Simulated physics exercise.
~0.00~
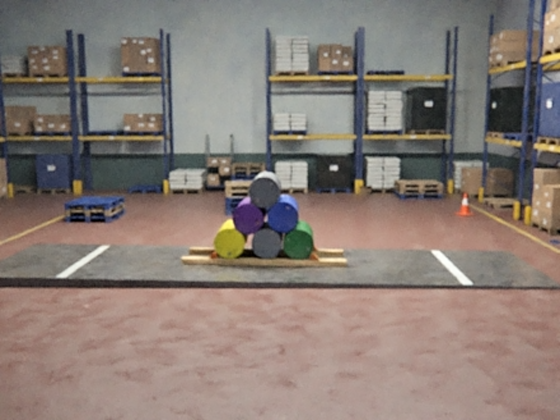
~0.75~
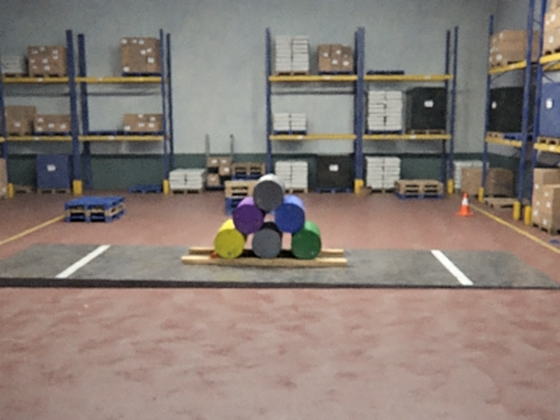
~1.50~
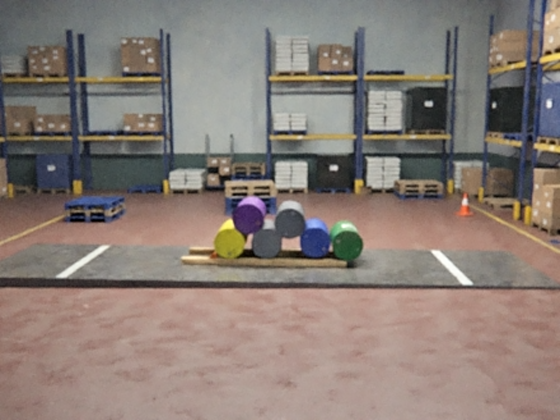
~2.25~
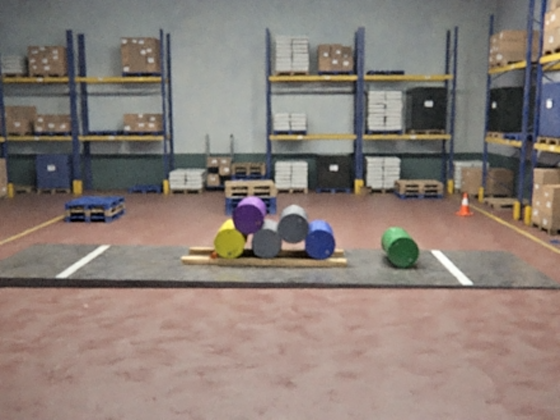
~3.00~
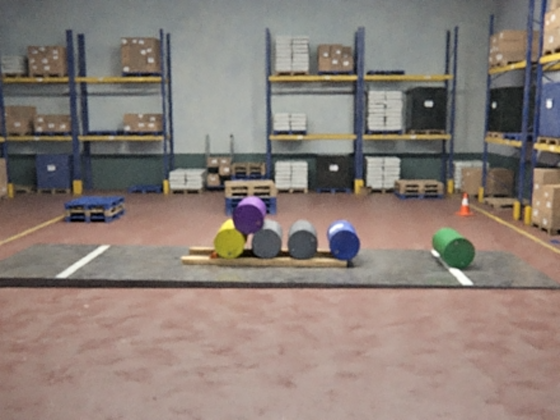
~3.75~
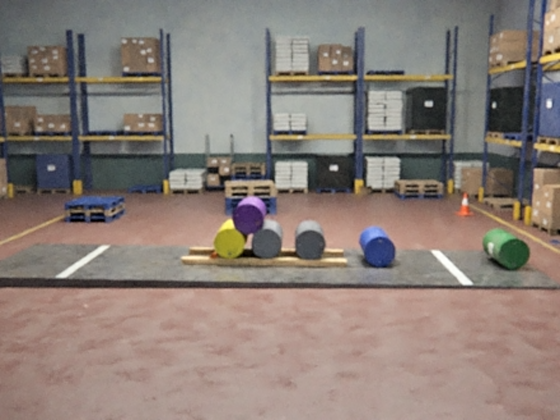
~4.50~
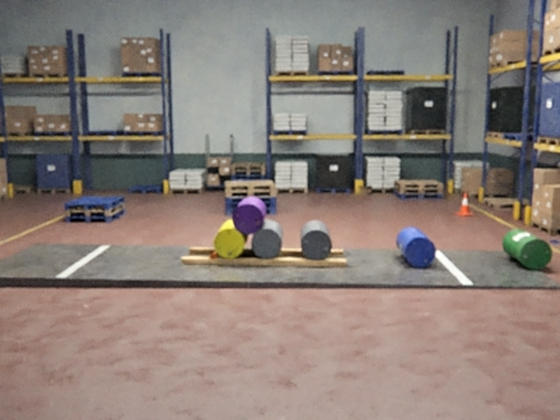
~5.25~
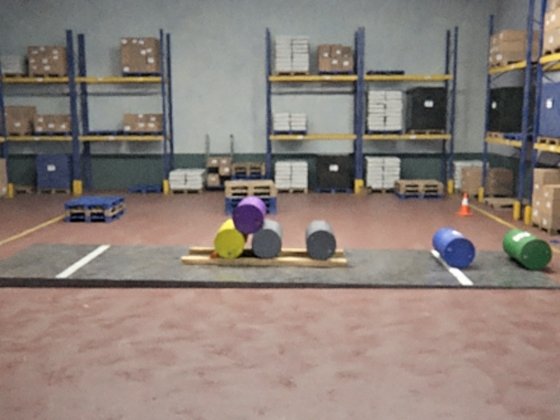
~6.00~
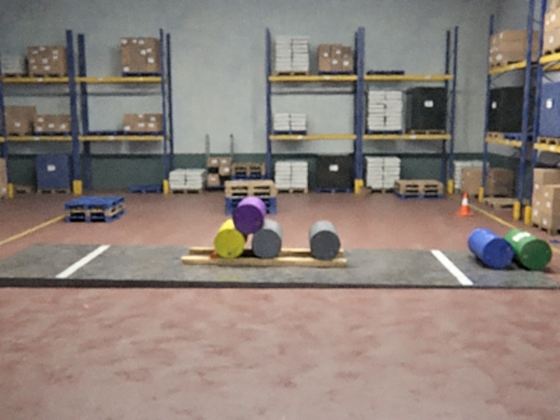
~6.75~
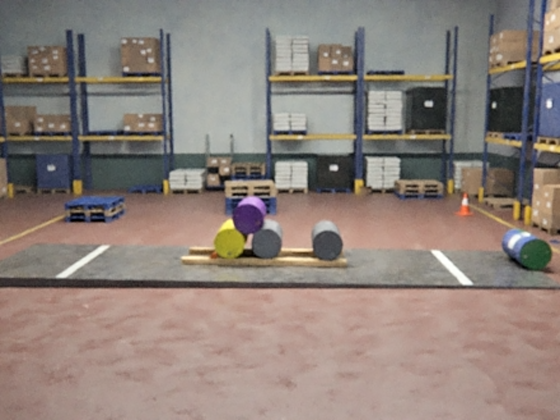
At the start, six drums are stacked in a pyramid on wooden bearers in a storage bay, with yellow, grey and green along the bottom, purple and blue above, and another grey on top. The right side gives way as green rolls right, blue drops into the bottom row and the top grey drum sinks after it. Green leaves the bearers and crosses the right white line, and blue follows it off. The lowered grey drum drifts toward the bearers' right end and stays on them. Blue ends up close against green beyond the line, while purple remains perched on yellow and the other grey drum.
